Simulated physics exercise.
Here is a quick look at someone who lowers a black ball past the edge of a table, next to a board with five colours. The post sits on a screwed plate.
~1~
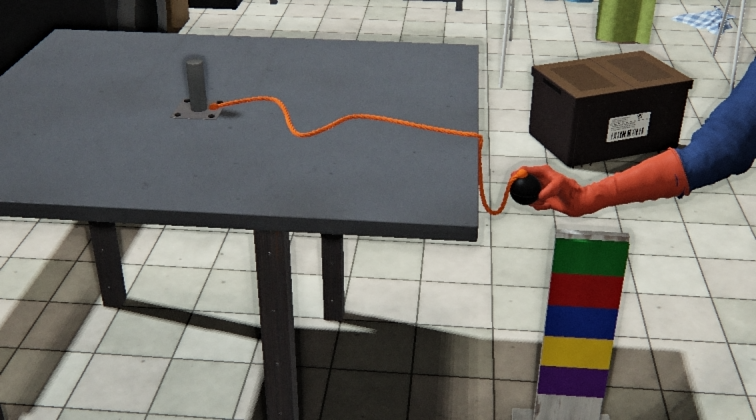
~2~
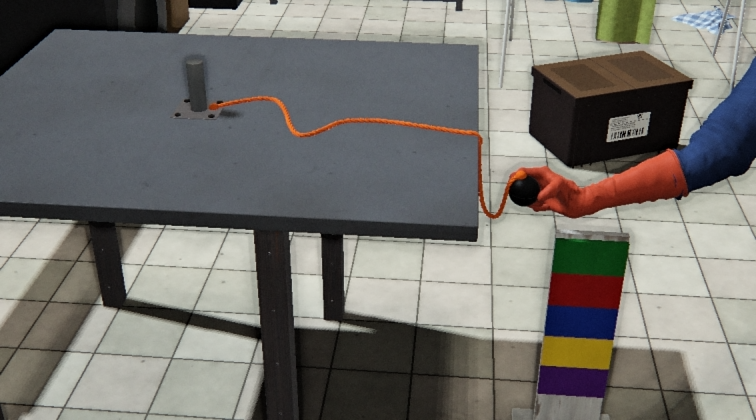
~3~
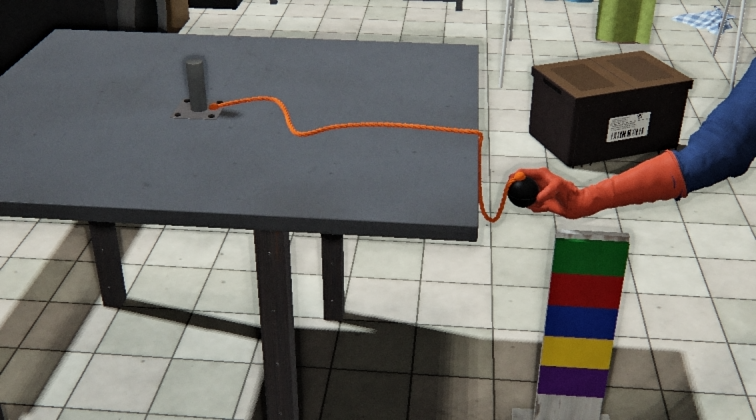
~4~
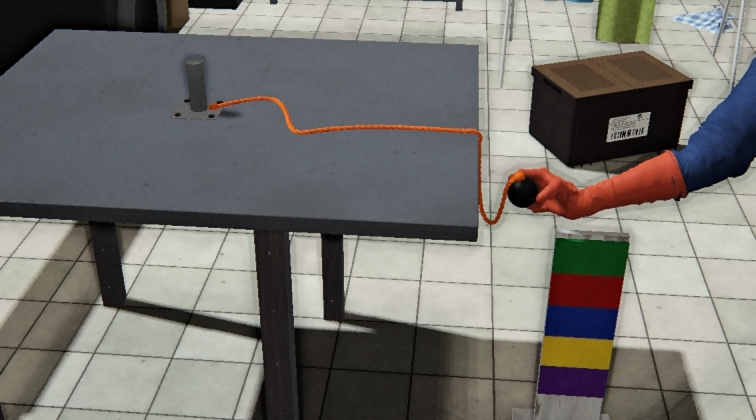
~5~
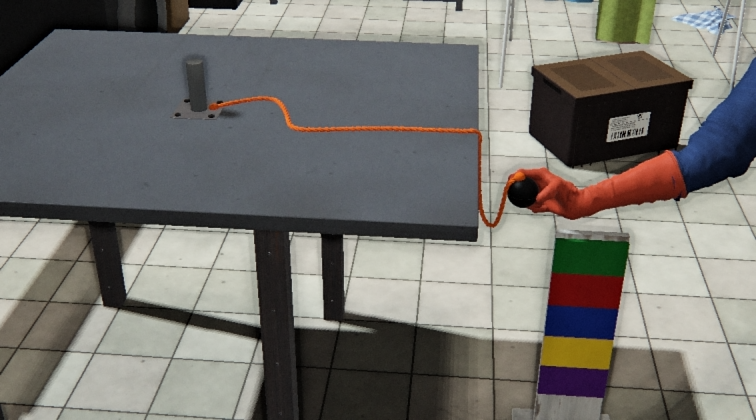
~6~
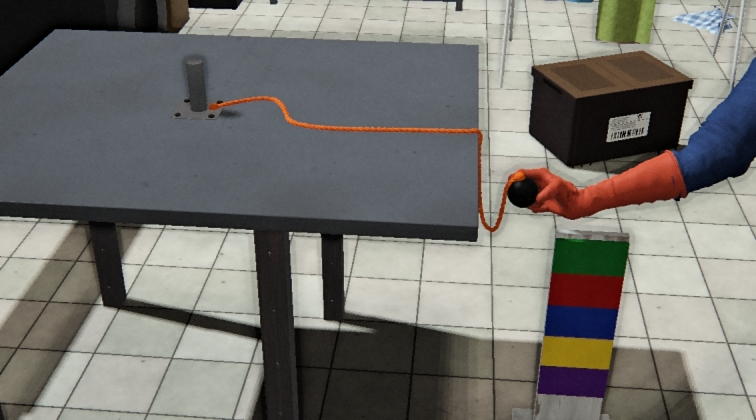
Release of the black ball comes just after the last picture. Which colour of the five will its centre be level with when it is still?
Its centre will be level with yellow.
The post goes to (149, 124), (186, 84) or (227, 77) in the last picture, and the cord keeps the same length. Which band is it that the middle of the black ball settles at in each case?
First try: Blue; second try: Blue; third try: Yellow.
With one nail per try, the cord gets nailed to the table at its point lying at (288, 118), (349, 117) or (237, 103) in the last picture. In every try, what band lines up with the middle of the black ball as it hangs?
One try after another: Blue, then red, then yellow.
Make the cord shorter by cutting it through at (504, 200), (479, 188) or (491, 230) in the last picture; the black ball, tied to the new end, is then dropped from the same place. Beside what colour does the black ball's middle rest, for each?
Results, first to last: Blue; green; red.
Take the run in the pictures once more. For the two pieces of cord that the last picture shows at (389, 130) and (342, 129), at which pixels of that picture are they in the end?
(435, 115) and (390, 114).
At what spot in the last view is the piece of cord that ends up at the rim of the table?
Roughly (436, 131).
A little later, ball near (448, 293); level with blue.
Next, ball near (472, 302); level with yellow.
When it is over, ball near (466, 314); level with yellow. Its middle rests at the yellow band.
